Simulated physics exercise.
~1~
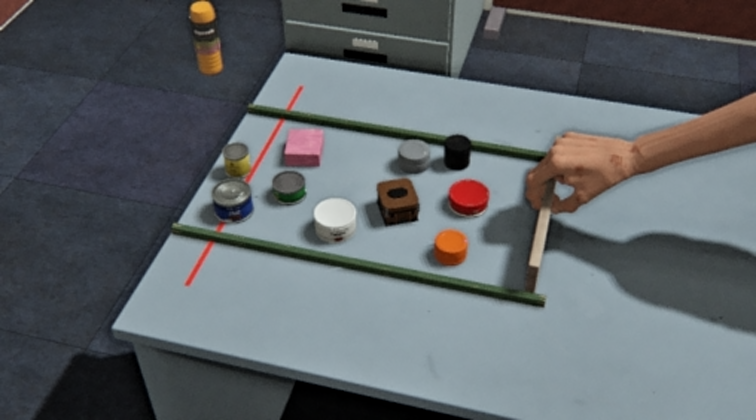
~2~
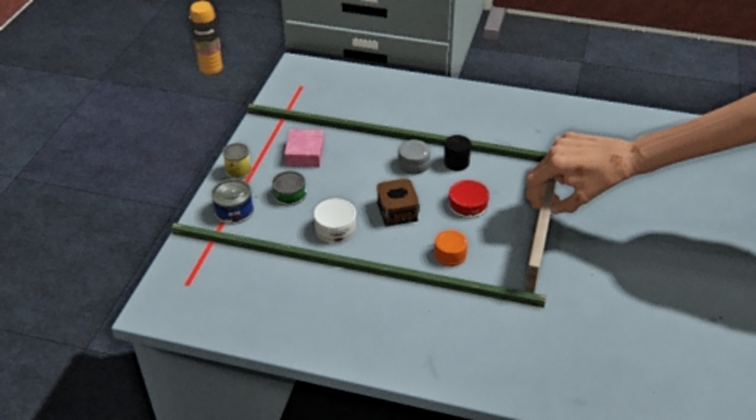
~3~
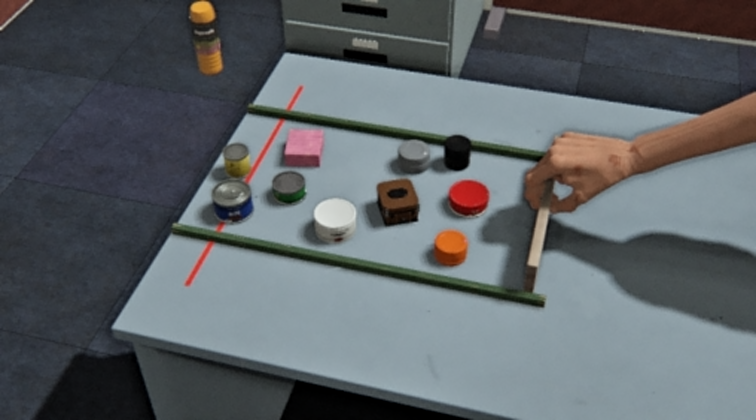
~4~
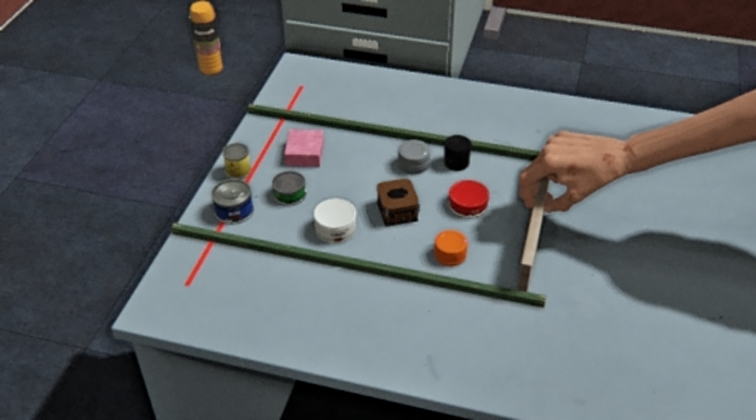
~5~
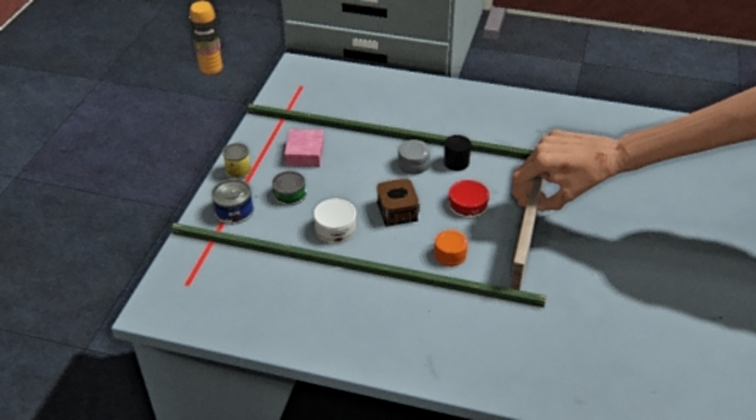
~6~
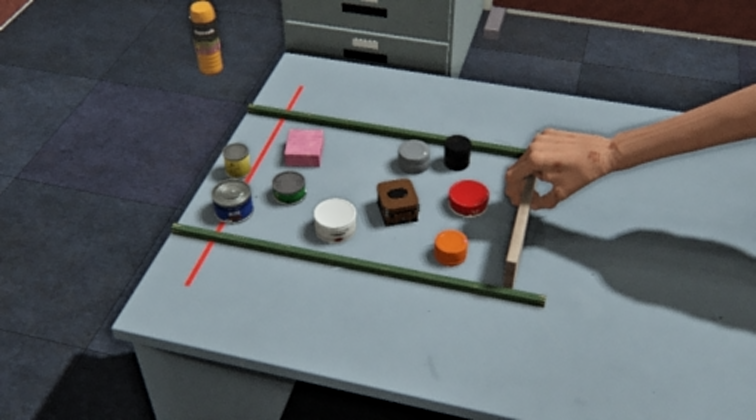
In this clip, a hand holds a wooden board upright between two green rails on a table and slides it slightly left toward a scattered group of small pots, lids and blocks, which stay still near a red line.
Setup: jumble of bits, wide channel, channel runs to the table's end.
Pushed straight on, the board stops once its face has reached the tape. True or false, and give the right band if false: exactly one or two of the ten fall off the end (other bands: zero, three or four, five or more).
False, five or more fall off.
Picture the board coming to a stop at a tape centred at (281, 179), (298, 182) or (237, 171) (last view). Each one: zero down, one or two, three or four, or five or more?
Spot one gives one to two, spot two gives none, spot three gives five or over.
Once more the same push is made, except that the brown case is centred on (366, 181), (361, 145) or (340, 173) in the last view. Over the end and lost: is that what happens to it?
Try one it goes off the edge; try two it goes off the edge; try three it goes off the edge.
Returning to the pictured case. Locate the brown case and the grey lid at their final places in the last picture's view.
First object: (221, 182); second object: (253, 137).
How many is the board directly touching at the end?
Result: 5 in all.
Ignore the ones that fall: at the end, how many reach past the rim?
Result: 0.
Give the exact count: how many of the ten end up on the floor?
Count: 5.
Soon after, none off yet; yellow pot at rest near (237, 161); blue pot at rest near (233, 202); pink block at rest near (305, 148).
By the end, the number that fall off is five or more; fallen, white tub, green pot, pink block, blue pot and yellow pot.
